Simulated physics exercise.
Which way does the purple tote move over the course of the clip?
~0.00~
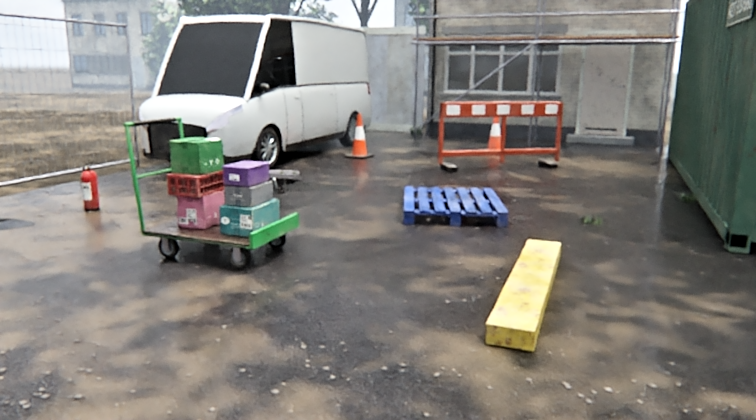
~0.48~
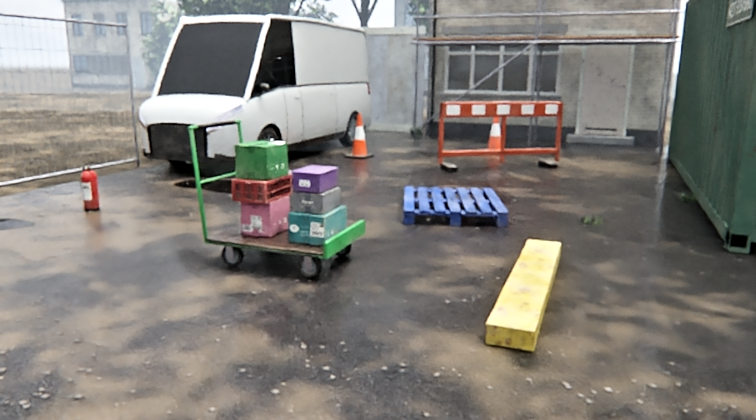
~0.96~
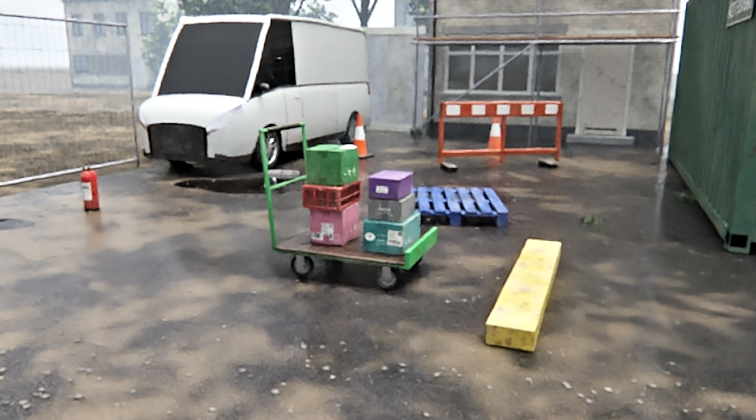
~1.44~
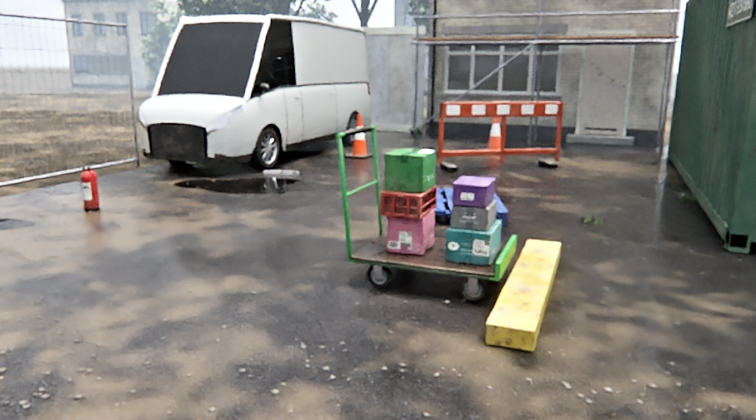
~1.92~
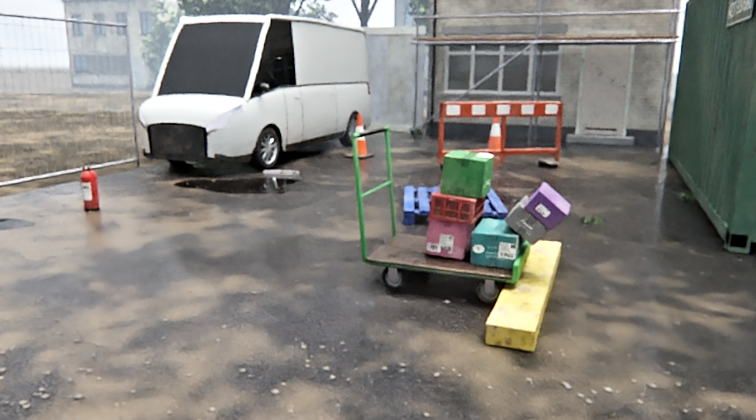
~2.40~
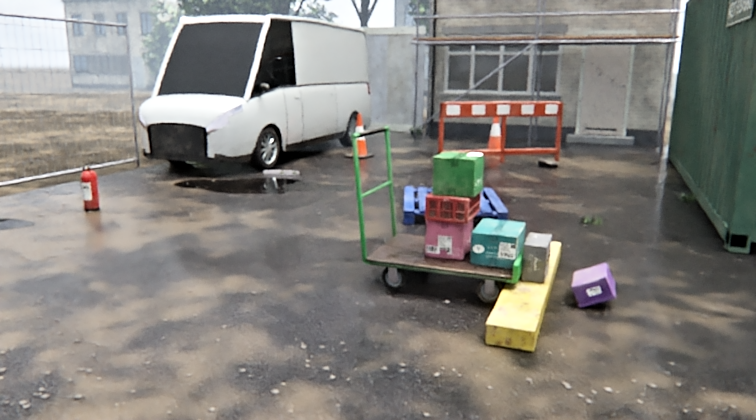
The purple tote moves to the right, first riding on the trolley and then tumbling off its front end past the yellow kerb.
